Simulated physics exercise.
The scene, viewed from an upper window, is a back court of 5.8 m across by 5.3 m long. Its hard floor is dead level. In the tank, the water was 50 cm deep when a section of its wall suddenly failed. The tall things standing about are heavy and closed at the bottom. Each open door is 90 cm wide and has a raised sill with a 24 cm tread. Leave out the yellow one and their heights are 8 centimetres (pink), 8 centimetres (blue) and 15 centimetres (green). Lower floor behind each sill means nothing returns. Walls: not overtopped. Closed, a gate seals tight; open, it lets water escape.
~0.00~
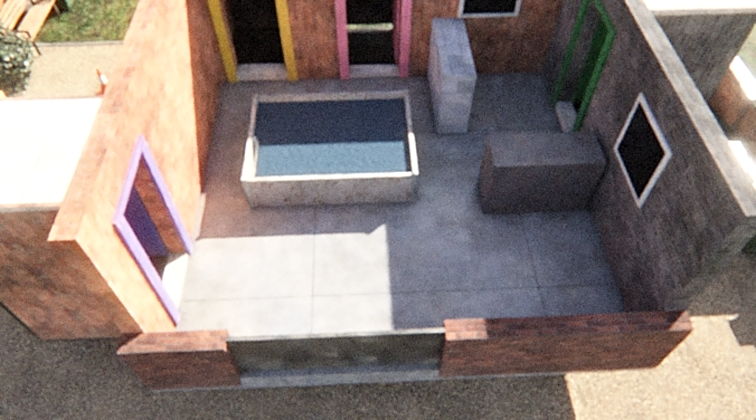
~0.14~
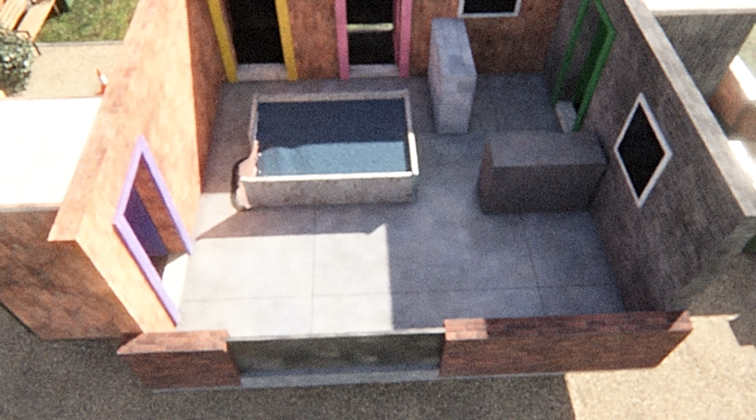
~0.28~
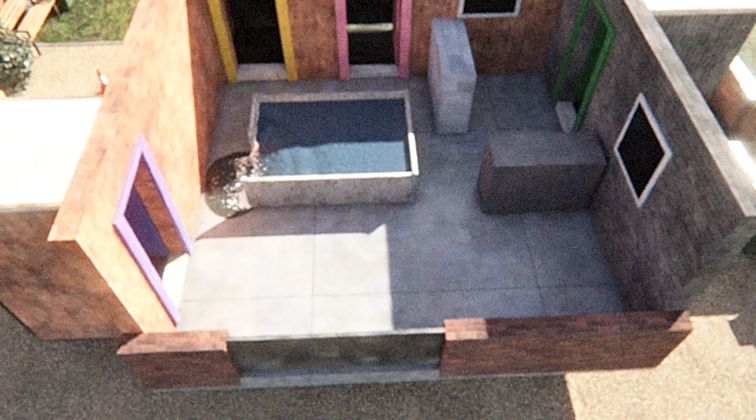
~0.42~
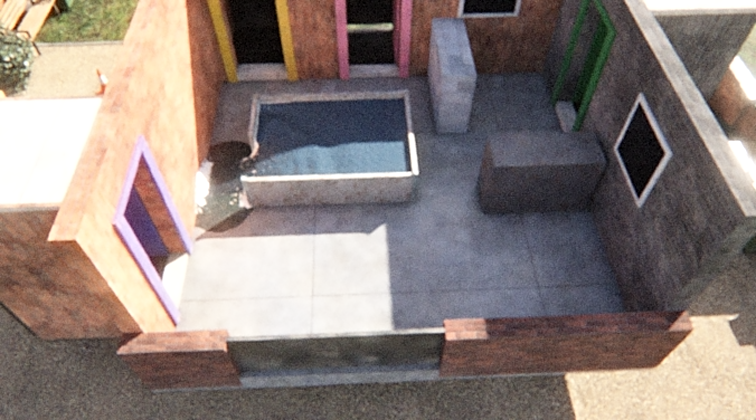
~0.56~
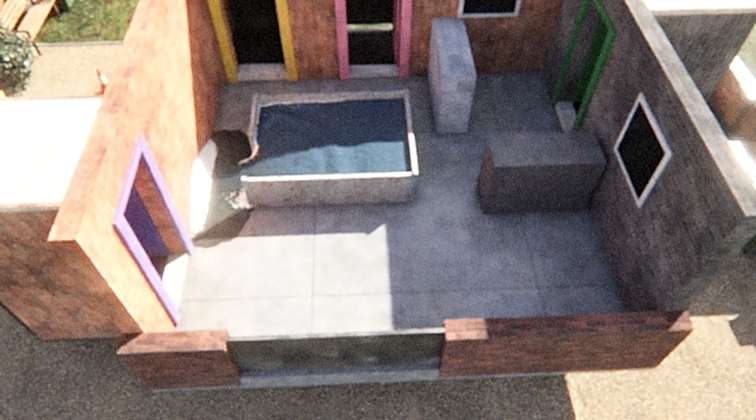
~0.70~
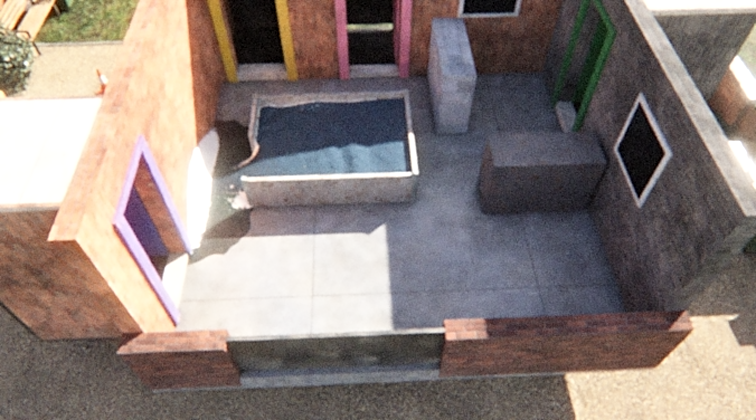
In a walled courtyard, a tank's left side breaks open and water pours onto the floor.
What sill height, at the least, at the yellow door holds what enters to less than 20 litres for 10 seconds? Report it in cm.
A height of roughly 16 cm.
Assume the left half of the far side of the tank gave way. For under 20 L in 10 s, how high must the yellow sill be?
With that break, close to 31 cm.
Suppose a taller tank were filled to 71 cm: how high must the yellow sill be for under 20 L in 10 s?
Something near 25 cm should do.
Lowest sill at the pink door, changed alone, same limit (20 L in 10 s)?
About 8.5 cm at pink.
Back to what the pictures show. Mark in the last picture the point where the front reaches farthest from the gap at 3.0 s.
Around (478, 349).
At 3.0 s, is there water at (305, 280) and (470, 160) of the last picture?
Note: Point one reached; point two not yet reached.
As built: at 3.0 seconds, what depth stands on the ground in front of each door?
Centimetres: Pink = 3, blue = 8, yellow = 20, green = 0.
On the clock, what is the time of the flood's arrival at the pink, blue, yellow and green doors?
Pink: 2.4 s; blue: 0.9 s; yellow: 1.4 s; green: 6.0 s.
After 1.4 s water covers 20 % of the floor, deepest (40 cm) near (202, 192); it has not reached the yellow door.
After 3.0 s water covers 40 % of the floor, deepest (28 cm) near (202, 192); 20 cm at the yellow door, 10 litres in over its 17 cm sill.
After 10.0 s water covers 90 % of the floor, deepest (12 cm) near (579, 216); 9 cm at the yellow door, 16 litres in over its 17 cm sill.
At the yellow door as built, the water arrived by 1.5 s and peaked near 22 cm at 2.4 s.
With a sill of 14.5 cm, 35 litres would have come in within the 10 s; with 19.5 cm, 6 litres. So under 20 litres takes about 16 cm.
